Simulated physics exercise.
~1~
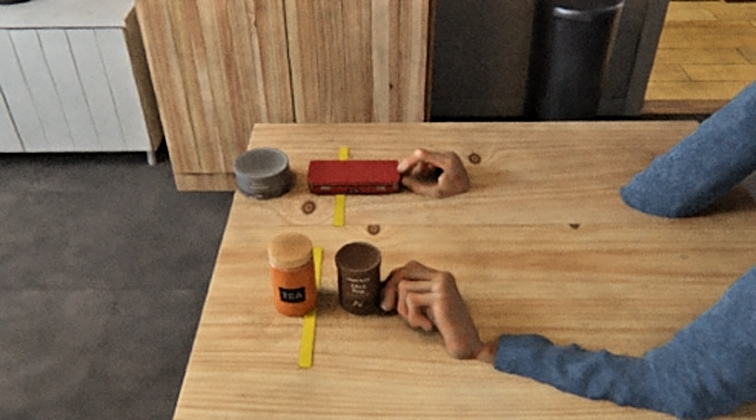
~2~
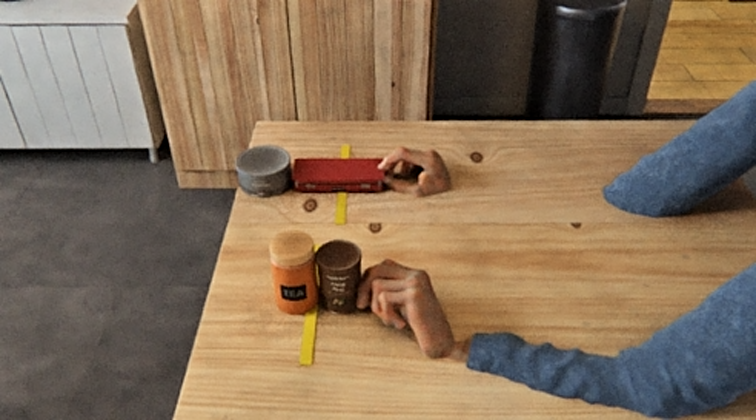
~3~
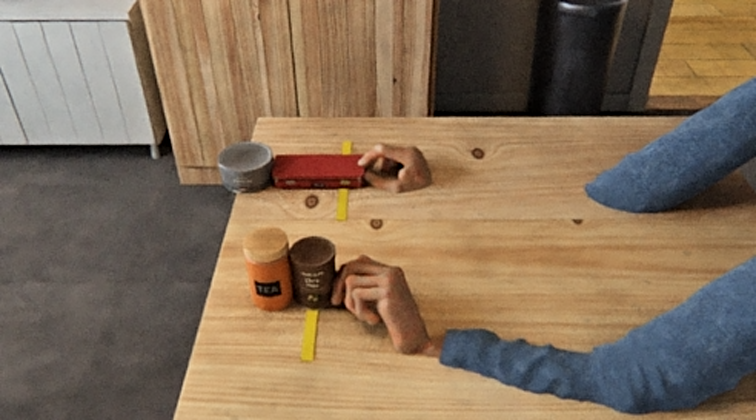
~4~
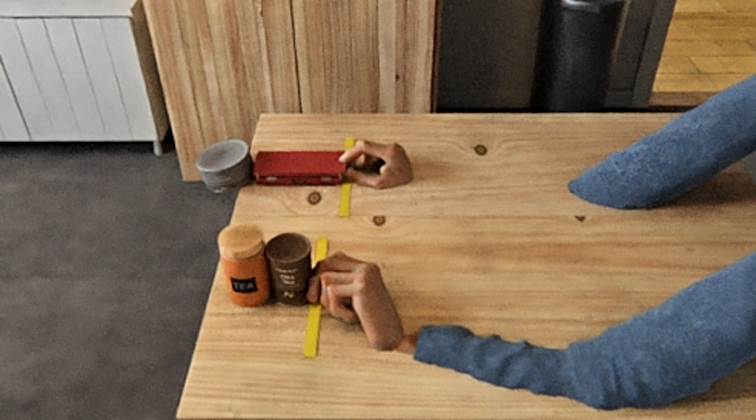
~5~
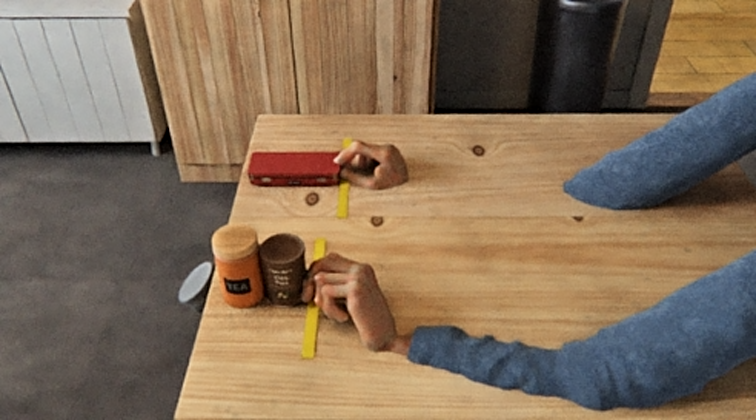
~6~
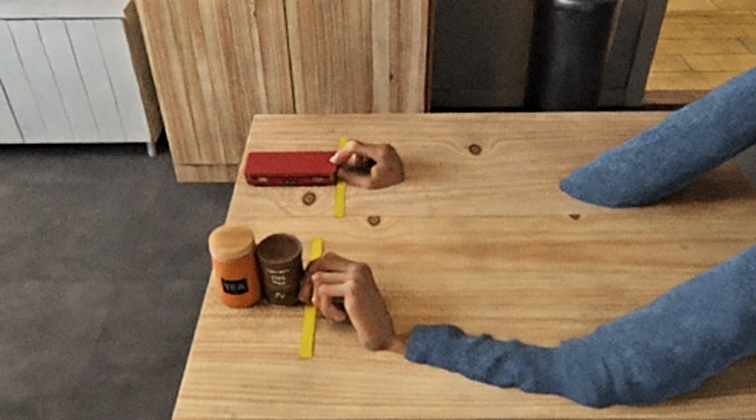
Two hands in blue sleeves reach in from the right over a pale wooden table, seen from above, with cabinets and a dark floor behind. The far hand rests against a red case beside a grey tub, while the near one pushes a brown tin towards an orange tea jar, each across a yellow tape strip. Both slide left, and the tin meets the jar and moves it along. The tub is pushed to the left edge, tilts and drops off out of sight. The hands stop at the tapes, and the jar stays upright near the edge beside the tin.
